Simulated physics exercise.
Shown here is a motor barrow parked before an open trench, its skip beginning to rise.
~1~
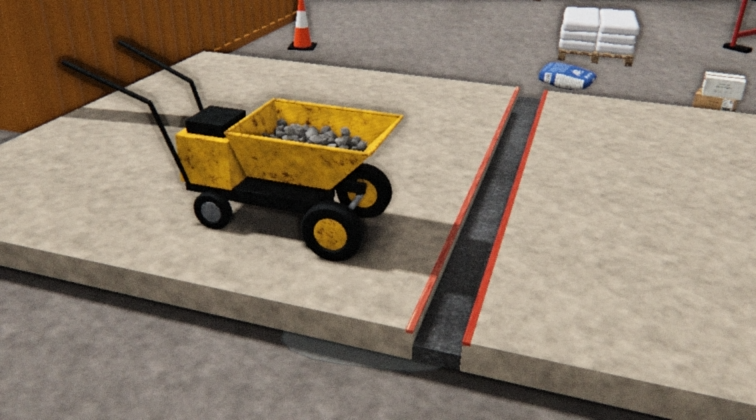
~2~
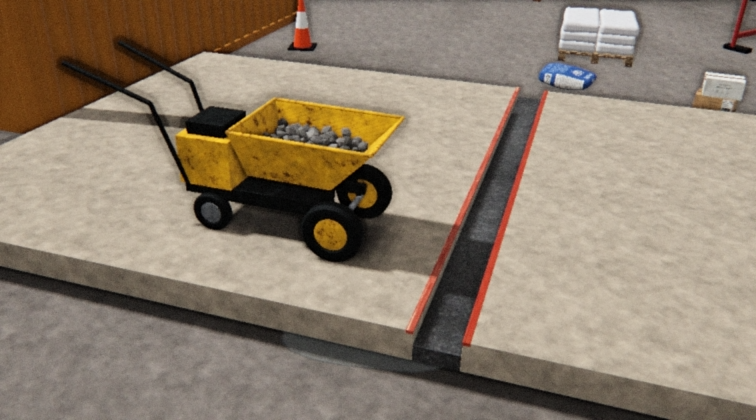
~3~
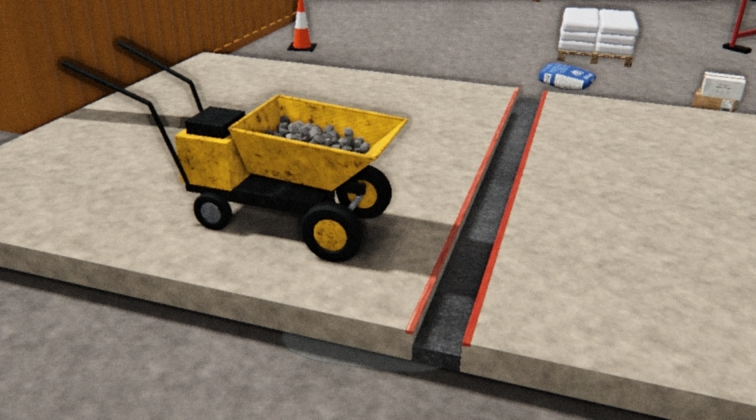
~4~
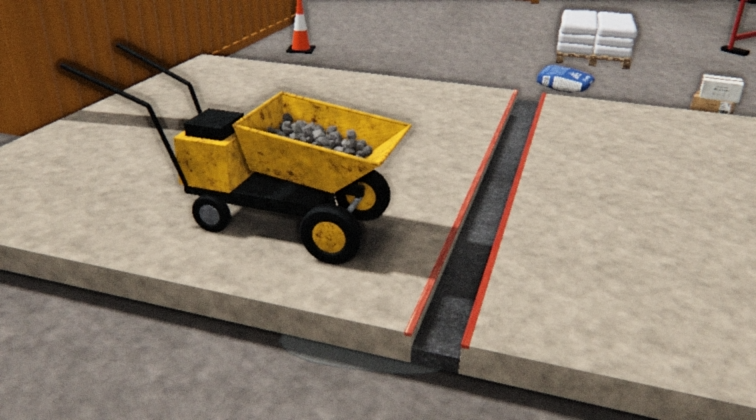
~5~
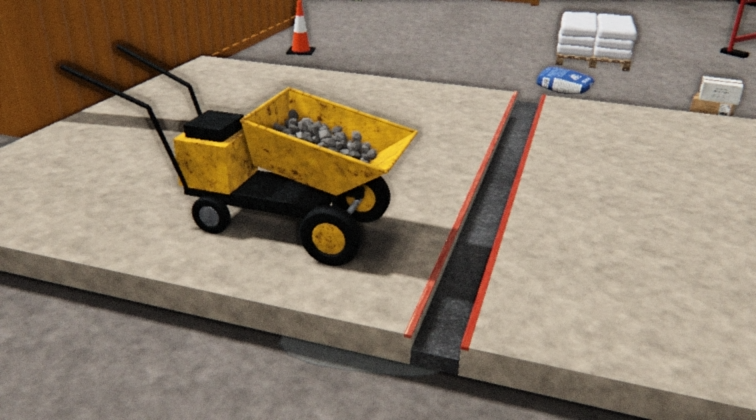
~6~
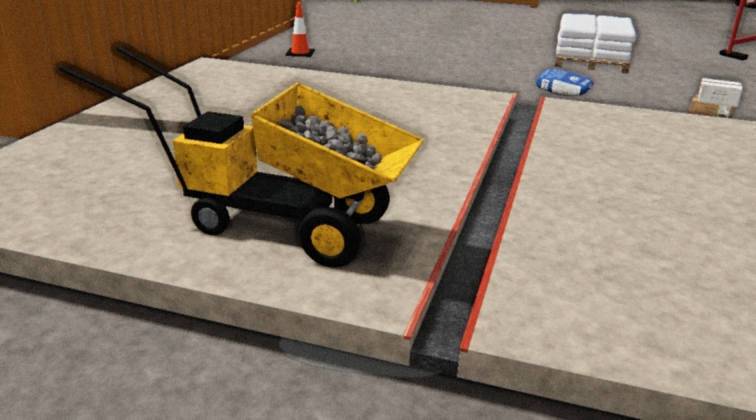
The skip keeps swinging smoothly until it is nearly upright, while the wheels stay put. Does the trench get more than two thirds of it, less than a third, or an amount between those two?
It gets more than two thirds.
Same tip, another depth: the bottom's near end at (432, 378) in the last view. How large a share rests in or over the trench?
The share would be roughly 100 per cent.
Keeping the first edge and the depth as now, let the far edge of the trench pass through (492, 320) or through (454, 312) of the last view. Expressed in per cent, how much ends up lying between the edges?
You'd get 90 % in the first case and 50 % in the second.
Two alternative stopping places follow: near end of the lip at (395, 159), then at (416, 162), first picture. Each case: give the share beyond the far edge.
That comes to some 40 in a hundred for the first try and some 70 in a hundred for the second.
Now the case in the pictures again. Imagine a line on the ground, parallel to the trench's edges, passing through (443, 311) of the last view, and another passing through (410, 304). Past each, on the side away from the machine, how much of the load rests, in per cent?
First some 50, then 90 per cent.
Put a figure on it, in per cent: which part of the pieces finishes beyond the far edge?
5 percent.
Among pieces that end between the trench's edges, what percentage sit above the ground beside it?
About 40 %.
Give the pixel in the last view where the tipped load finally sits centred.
Roughly pixel (464, 261).
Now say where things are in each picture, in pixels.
In the first picture, lip of the skip at (370, 155), level; top of the load at (303, 144), broken stones; first edge of the trench at (423, 299); far edge at (477, 310), the trench under half as wide as the skip, and shallow for its width.
In the second picture, lip of the skip at (371, 156), level; top of the load at (304, 144).
In the third picture, lip of the skip at (375, 159), tipped barely; top of the load at (298, 138).
In the fourth picture, lip of the skip at (379, 165), tipped a little; top of the load at (302, 138).
In the fifth picture, lip of the skip at (386, 172), tipped a little; top of the load at (307, 136).
In the sixth picture, lip of the skip at (394, 181), tipped clearly; top of the load at (303, 127); first edge of the trench at (420, 306); far edge at (474, 317).
Soon after the last picture, skip tipped steeply; all in the skip.
A little later, skip tipped steeply; most in the skip; a stray few short of the trench; a small part in or heaped over the trench; a stray few falling.
Later still, skip tipped right over; a small part in the skip; a small part short of the trench; most in or heaped over the trench; a small part beyond it.
At rest, skip tipped right over; a small part in the skip; a small part short of the trench; most in or heaped over the trench; a small part beyond it.
